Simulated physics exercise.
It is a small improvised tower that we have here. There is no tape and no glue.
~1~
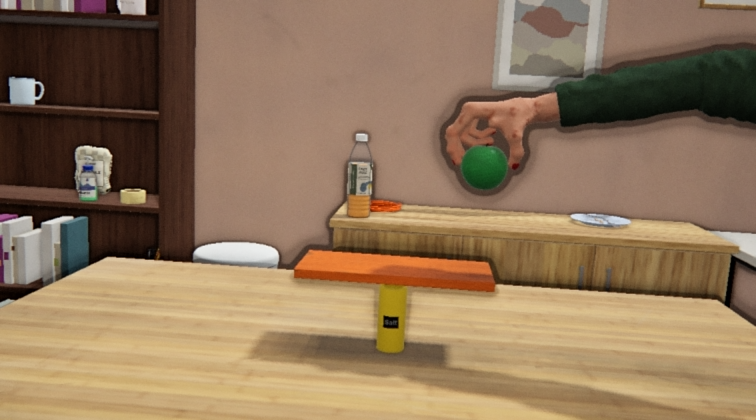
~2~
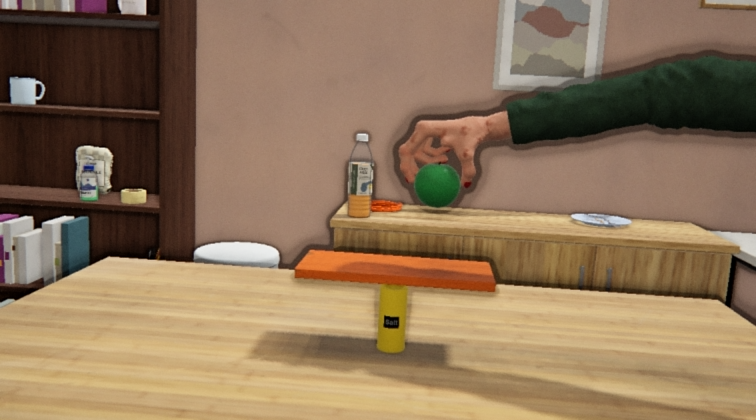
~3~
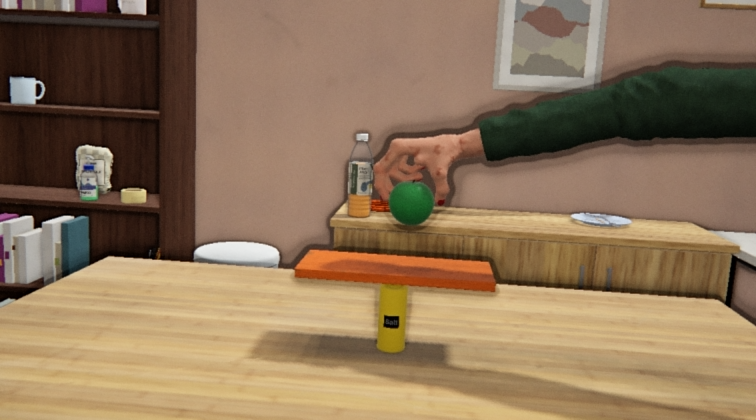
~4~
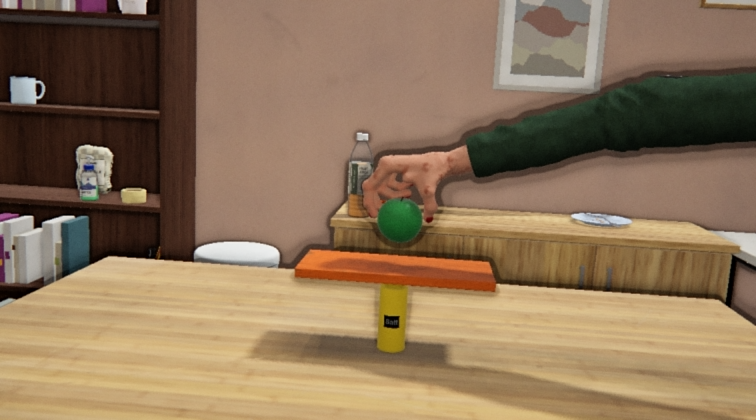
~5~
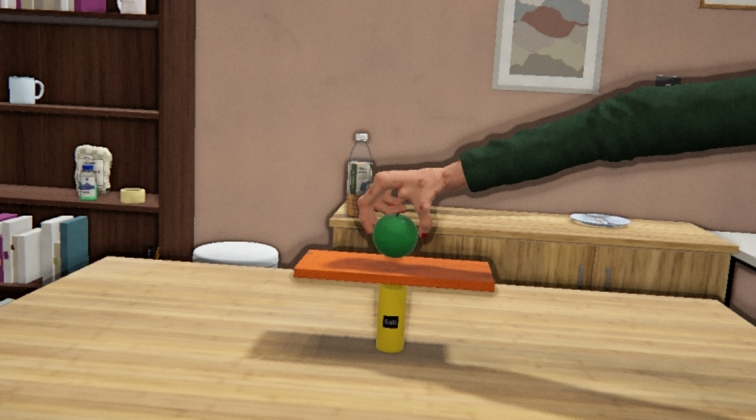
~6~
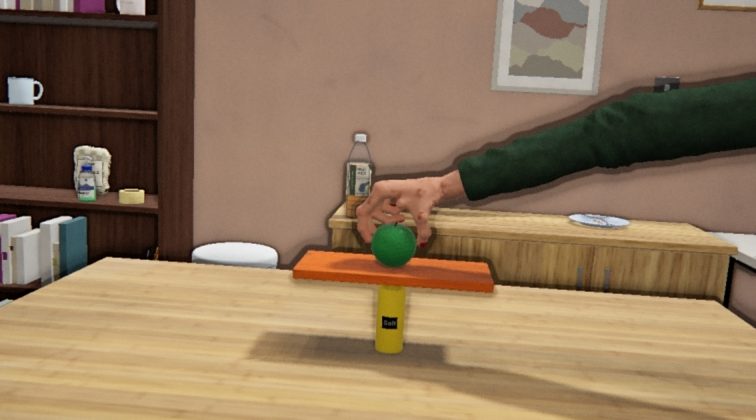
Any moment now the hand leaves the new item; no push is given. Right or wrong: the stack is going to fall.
Wrong, it stays up.
Then, 0.20 s later than the last frame, all is still.
Then, 0.40 s later than the last frame, green apple resting near (394, 245).
When it is over, all 3 as before. End places, in pixels of the last picture, green apple near (394, 245). The stack keeps its balance.
